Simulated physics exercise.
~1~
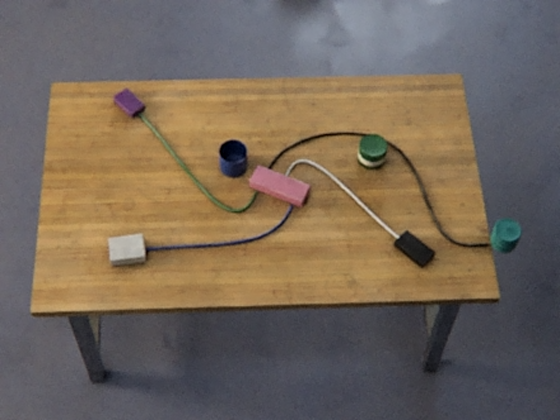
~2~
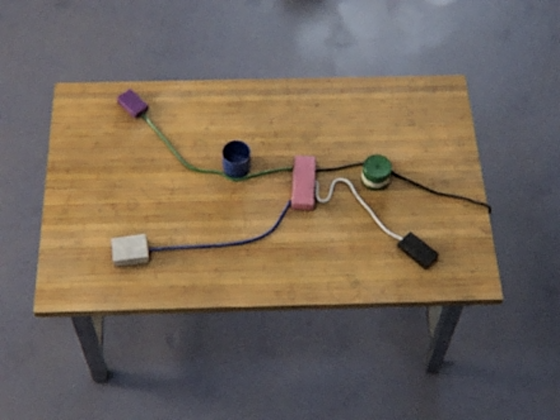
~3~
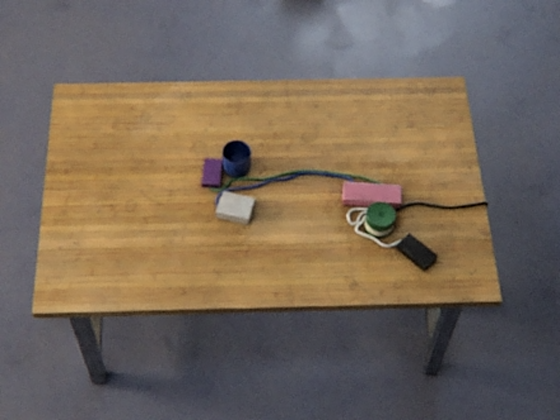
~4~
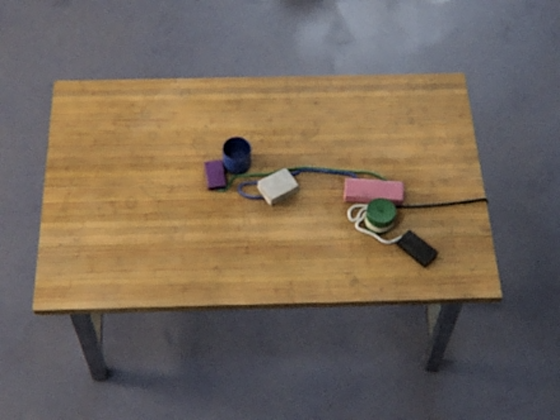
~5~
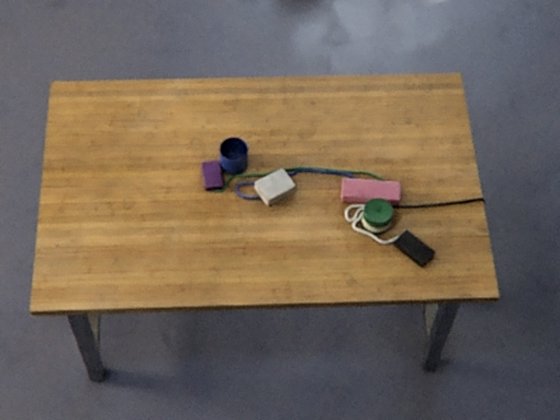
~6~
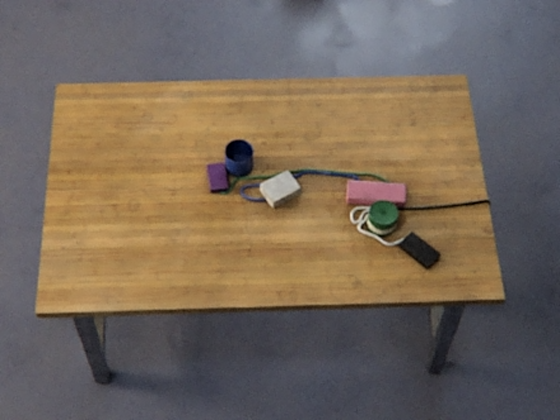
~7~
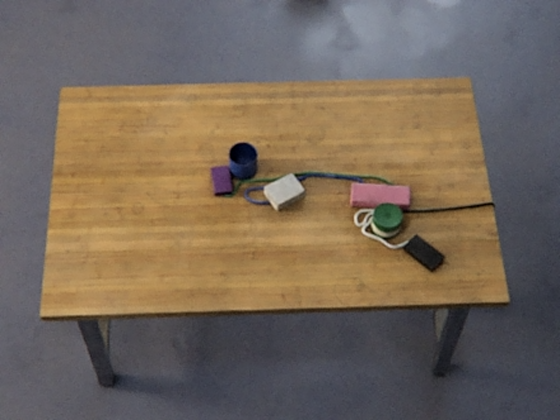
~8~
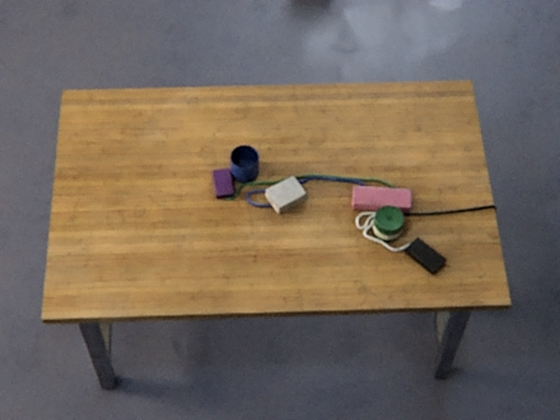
A wooden lab table stands on a grey floor, seen from above by a slightly swaying camera. Cables spread from a pink strip near the middle to a purple phone at upper left, a white drive at lower left, a black charger at lower right and a teal speaker dropping past the right edge, with a blue cup and green canister nearby. The speaker drops from sight as the strip turns and slides right. The phone and drive are then dragged inward, and the canister shifts down. The drive slides further right, then everything rests, the black cable still trailing over the edge.
